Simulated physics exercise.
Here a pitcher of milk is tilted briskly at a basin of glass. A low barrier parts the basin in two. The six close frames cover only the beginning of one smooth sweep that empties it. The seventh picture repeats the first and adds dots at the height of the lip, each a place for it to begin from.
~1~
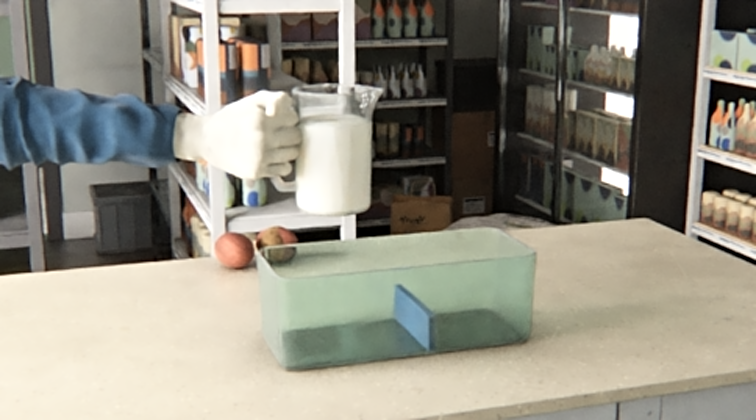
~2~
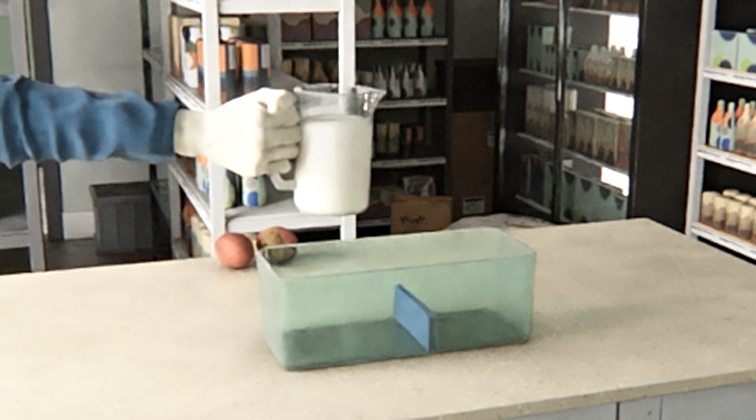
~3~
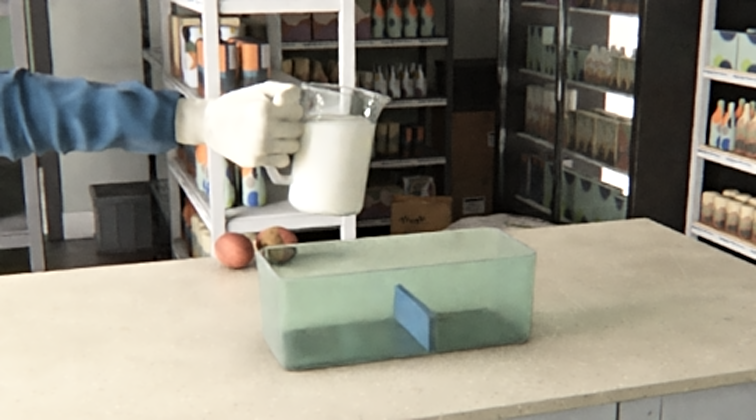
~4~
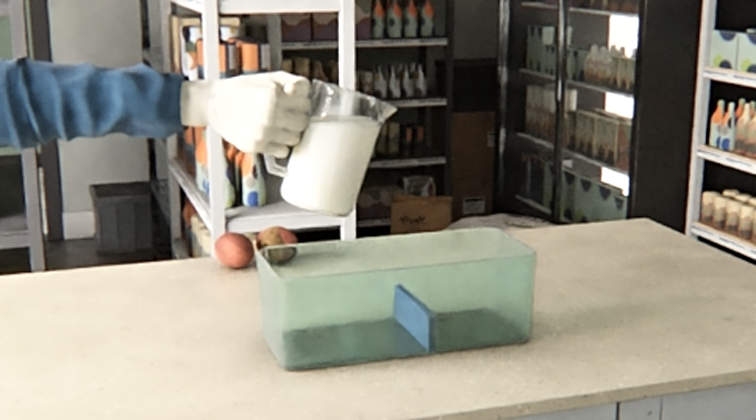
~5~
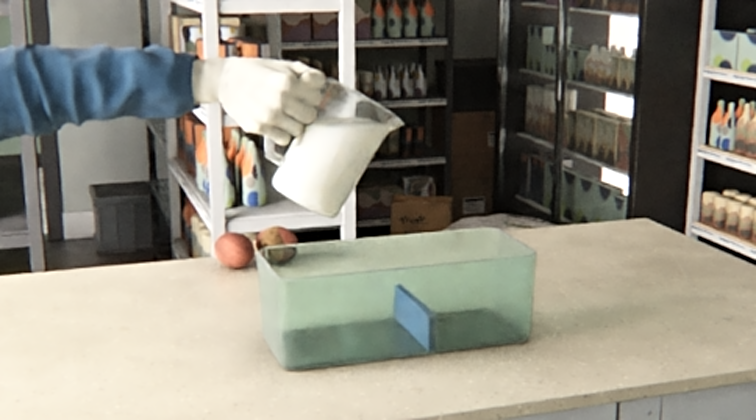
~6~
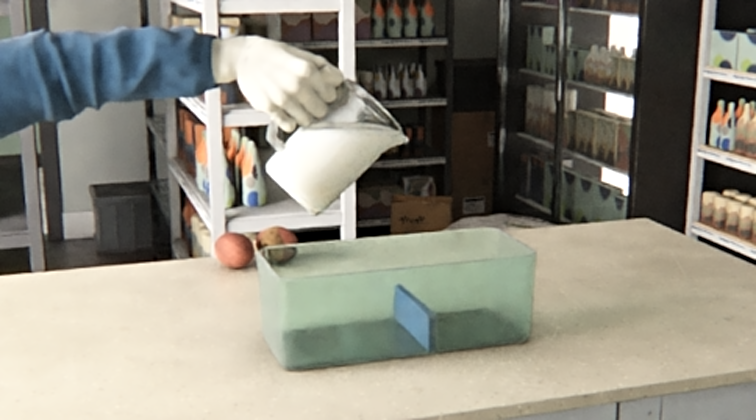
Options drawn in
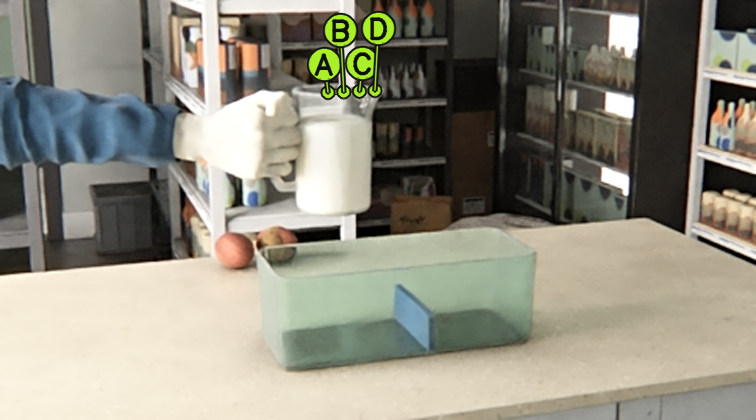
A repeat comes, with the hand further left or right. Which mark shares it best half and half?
Place C does it best.
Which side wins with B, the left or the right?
More ends on the left.
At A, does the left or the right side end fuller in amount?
The left one.
On the marked copy, A at (328, 92); B at (343, 91); C at (359, 91); D at (374, 90).
If A is chosen, about 92 % ends left of the wall and 3 % right of it; 5 % is lost outside.
If B is chosen, about 80 % ends left of the wall and 16 % right of it; 4 % is lost outside.
If C is chosen, about 50 % ends left of the wall and 49 % right of it.
If D is chosen, about 22 % ends left of the wall and 76 % right of it.
